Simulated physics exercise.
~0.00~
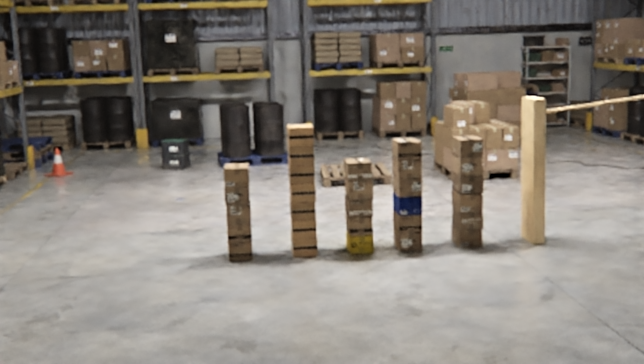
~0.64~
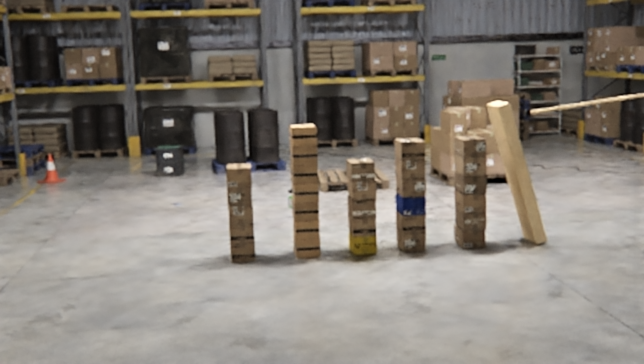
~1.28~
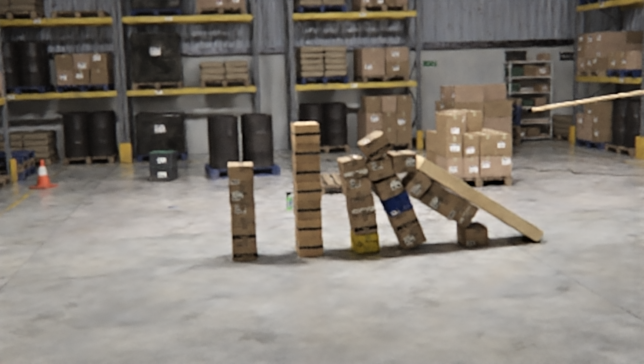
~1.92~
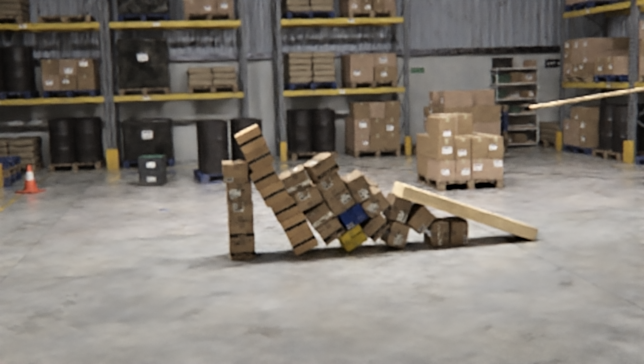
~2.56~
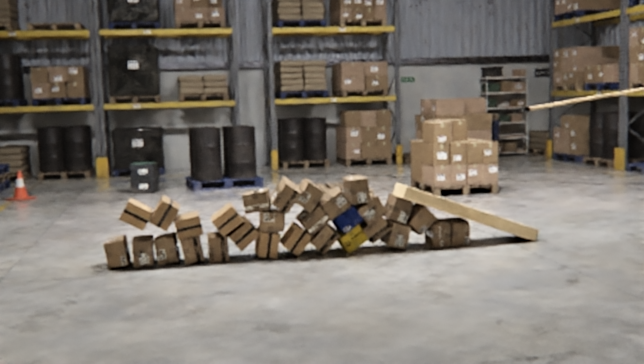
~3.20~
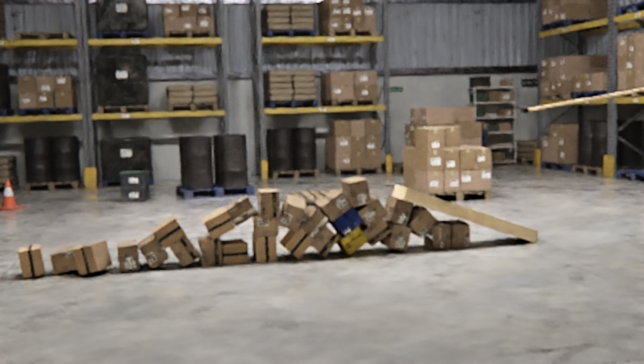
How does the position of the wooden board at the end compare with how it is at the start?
At the start the board stands upright at the right end of the row. At the end it is down on its side, slanting low with its left end raised against the fallen parcels.
